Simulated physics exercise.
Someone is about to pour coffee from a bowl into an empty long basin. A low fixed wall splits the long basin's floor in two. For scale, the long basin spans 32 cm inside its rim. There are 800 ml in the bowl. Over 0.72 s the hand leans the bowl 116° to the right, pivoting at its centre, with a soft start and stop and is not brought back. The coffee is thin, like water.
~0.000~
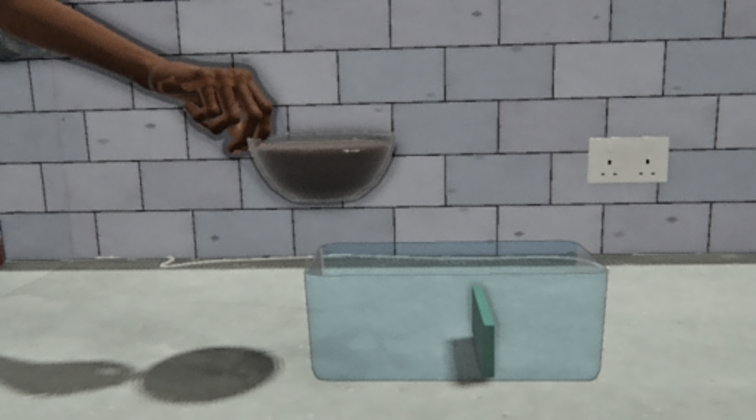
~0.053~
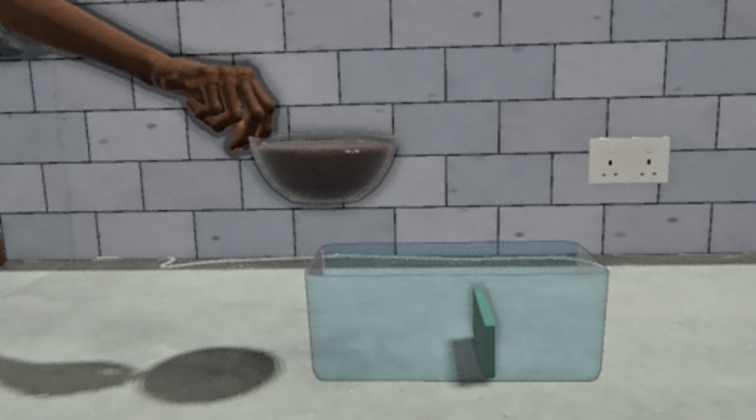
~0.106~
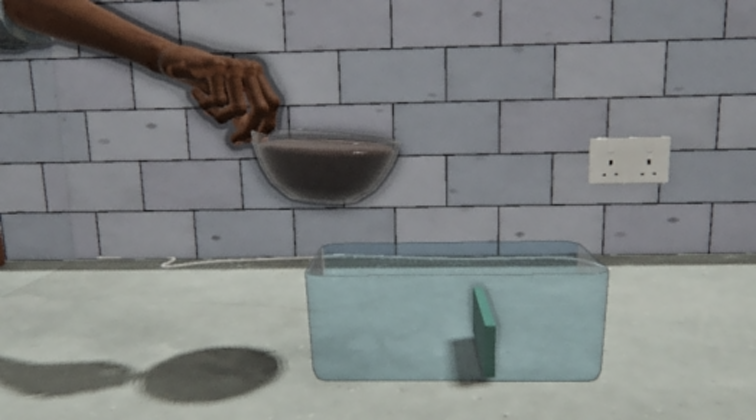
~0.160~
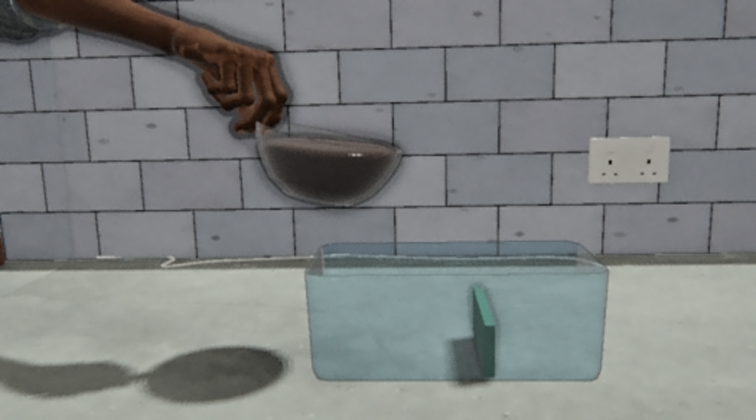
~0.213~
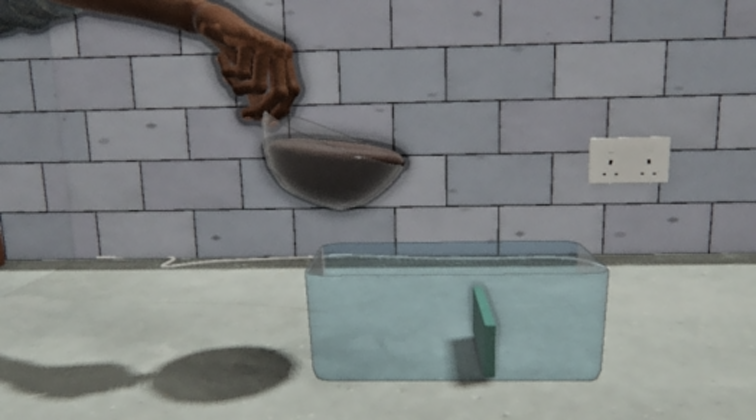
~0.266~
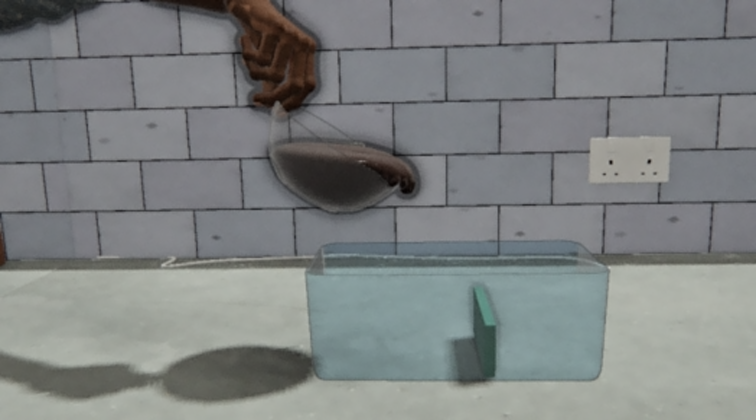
In this clip, a hand holds a clear bowl of dark coffee above a long, light-blue basin on a counter, then tilts it to the right, slowly at first, until coffee begins to run over the bowl's right edge.
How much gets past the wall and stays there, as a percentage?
About 6 per cent.
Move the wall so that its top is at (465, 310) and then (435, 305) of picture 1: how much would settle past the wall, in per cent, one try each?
In turn about 10 and 45 per cent.
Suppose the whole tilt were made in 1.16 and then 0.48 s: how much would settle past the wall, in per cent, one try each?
In turn about 0 and 15 per cent.
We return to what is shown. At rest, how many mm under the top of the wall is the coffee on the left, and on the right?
Some 32 mm on the left and 58 mm on the right.
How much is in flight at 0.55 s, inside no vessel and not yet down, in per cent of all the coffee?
Near 14 in a hundred.
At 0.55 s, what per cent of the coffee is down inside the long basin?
Some 82 per cent.
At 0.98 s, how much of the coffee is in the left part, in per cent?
About 92 per cent.
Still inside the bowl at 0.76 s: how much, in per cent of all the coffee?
Near 0 in a hundred.
By 0.55 s the tilt is 101° and 4 per cent is still to pour, 83 is left of the wall and 0 right of it.
By 0.76 s the tilt is 116° and 0 per cent is still to pour, 93 is left of the wall and 4 right of it.
By 0.98 s the tilt is 116° and 0 per cent is still to pour, 92 is left of the wall and 6 right of it.
By 1.22 s the tilt is 116° and 0 per cent is still to pour, 92 is left of the wall and 6 right of it.
At rest 92 per cent lies left of the wall, 6 right of it and 2 outside.
